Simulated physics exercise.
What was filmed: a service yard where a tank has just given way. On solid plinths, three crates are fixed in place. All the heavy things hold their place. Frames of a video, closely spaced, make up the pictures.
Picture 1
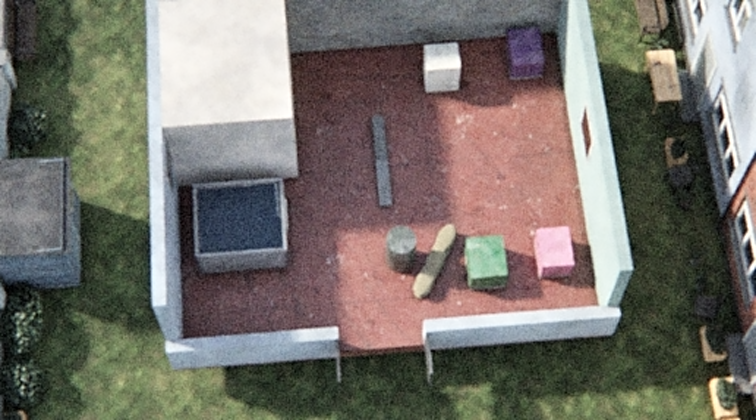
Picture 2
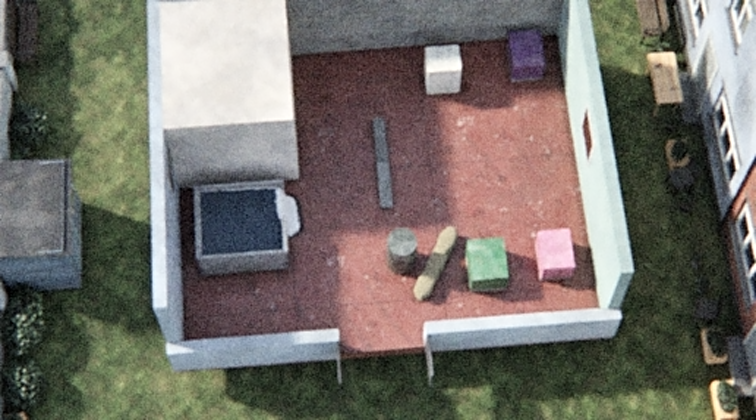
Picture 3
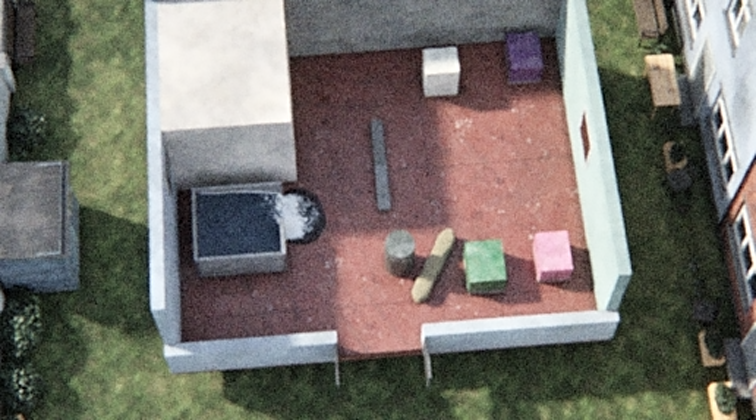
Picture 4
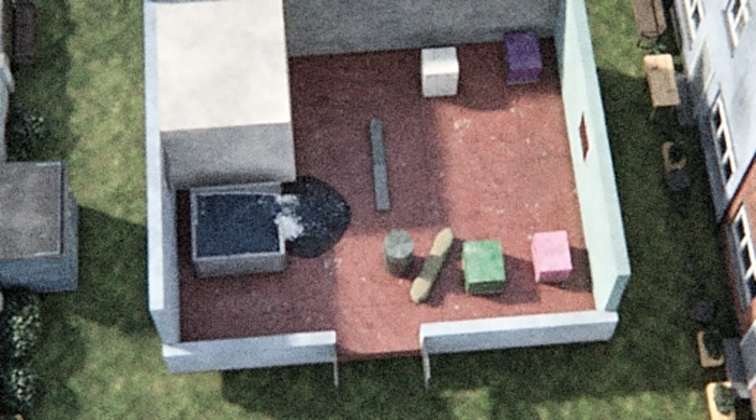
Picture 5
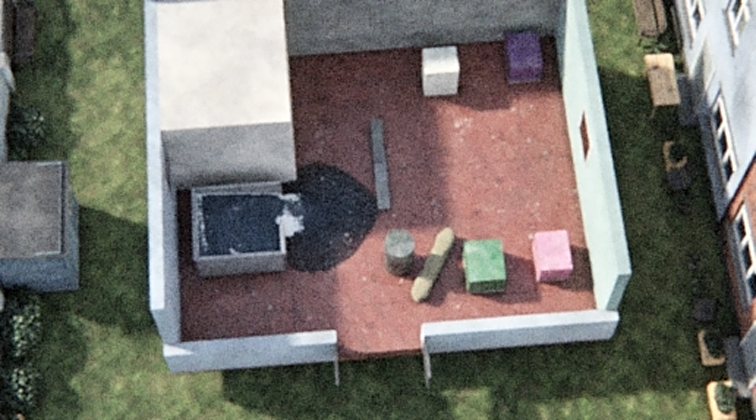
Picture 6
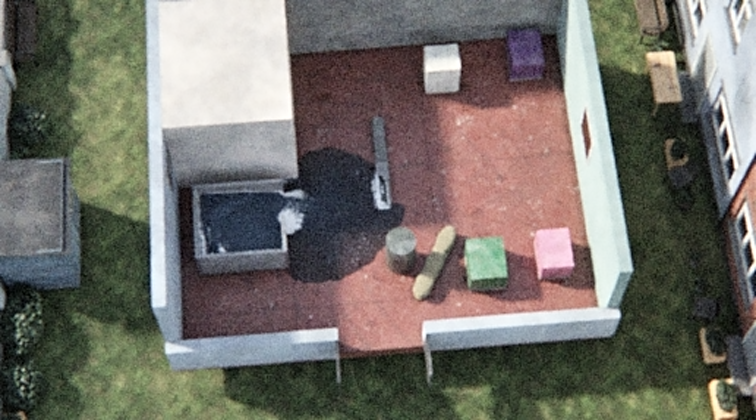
At the start, dark water sits still in a tank at the left of a walled, red-floored yard holding scattered blocks. Water then bursts through the tank's right side, foaming at the gap, and spreads rightward in a widening dark pool until its front meets the long grey bar, splashing pale there.
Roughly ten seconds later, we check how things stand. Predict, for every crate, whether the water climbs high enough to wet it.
One by one: The purple crate is hit by the water, the green crate is spared, the pink crate is hit by the water.
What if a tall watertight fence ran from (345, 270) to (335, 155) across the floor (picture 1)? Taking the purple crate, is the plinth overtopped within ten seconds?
Result for the purple crate: It is flooded.
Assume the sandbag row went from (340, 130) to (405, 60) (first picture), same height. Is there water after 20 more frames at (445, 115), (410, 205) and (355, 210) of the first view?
As listed: Submerged, submerged, submerged.
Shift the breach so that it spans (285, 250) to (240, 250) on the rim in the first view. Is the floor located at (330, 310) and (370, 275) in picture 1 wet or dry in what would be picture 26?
Point one: Reached by the flood; point two: Reached by the flood.
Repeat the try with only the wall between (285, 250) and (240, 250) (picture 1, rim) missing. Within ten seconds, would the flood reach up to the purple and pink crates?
First the purple crate: It is never reached; then the pink crate: It gets reached.
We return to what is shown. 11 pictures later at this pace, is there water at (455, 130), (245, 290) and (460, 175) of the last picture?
Point one sodden, point two left clear, point three sodden.
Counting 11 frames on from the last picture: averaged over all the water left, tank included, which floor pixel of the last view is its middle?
I'd point to (317, 213).
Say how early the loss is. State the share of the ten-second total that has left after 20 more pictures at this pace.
Roughly 25 %.
A moment on, water covers 25 % of the floor; the purple crate not reached, the green crate not reached, the pink crate not reached.
Next, water covers 45 % of the floor; the purple crate not reached, the green crate water round its plinth, the pink crate water round its plinth.
Then, water covers 60 % of the floor; the purple crate water round its plinth, the green crate water round its plinth, the pink crate water round its plinth.
Later, water covers 70 % of the floor; the purple crate water round its plinth, the green crate water round its plinth, the pink crate water round its plinth.
In the end, water covers 90 % of the floor; the purple crate was topped, the green crate stayed above the water, the pink crate was topped.
